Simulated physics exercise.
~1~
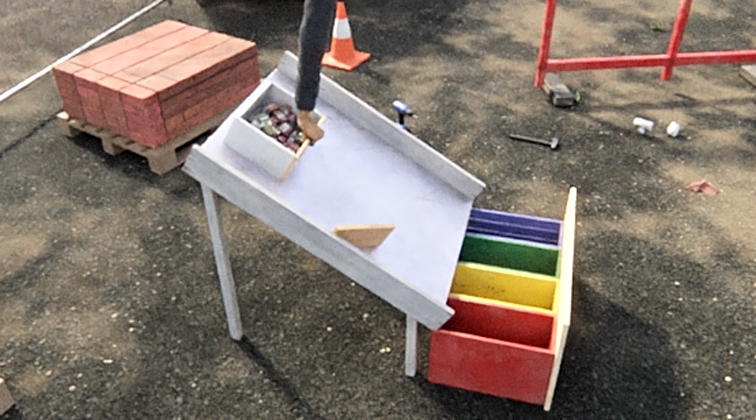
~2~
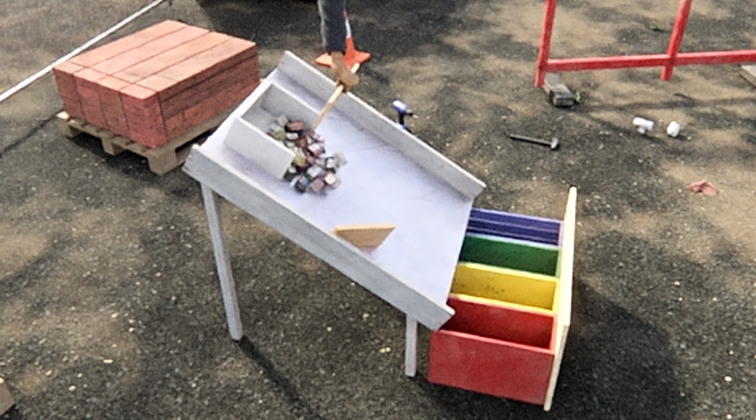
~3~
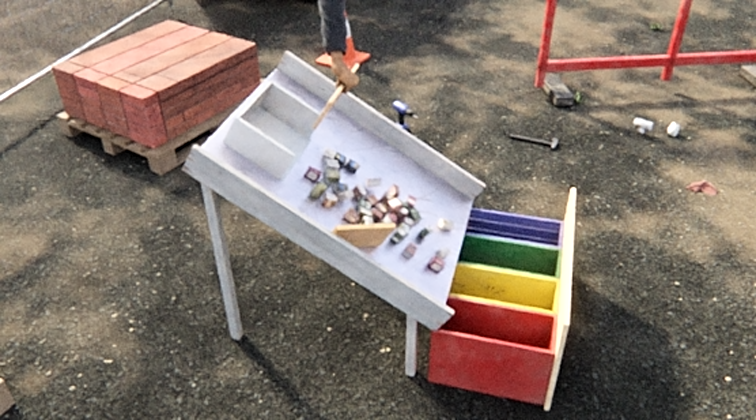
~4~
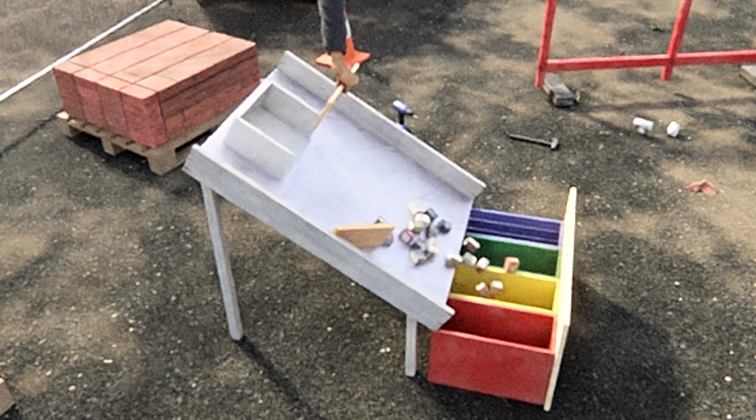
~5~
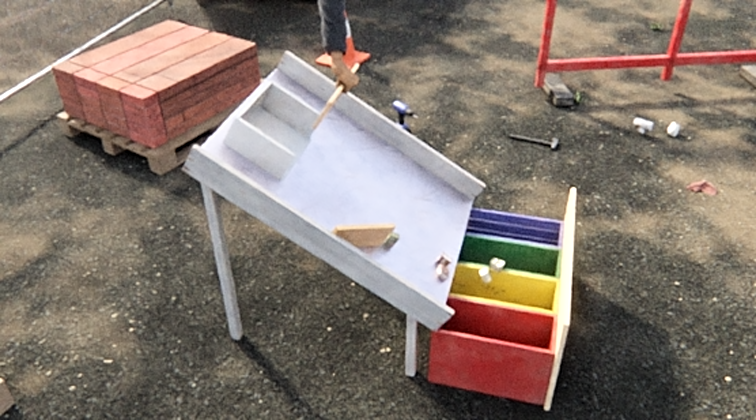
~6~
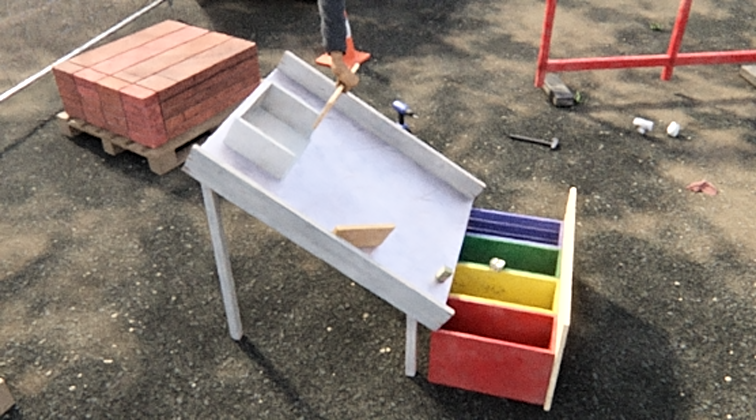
On an asphalt yard, a hand lifts a pen's gate and small blocks tumble down a sloping table into green and yellow bins.
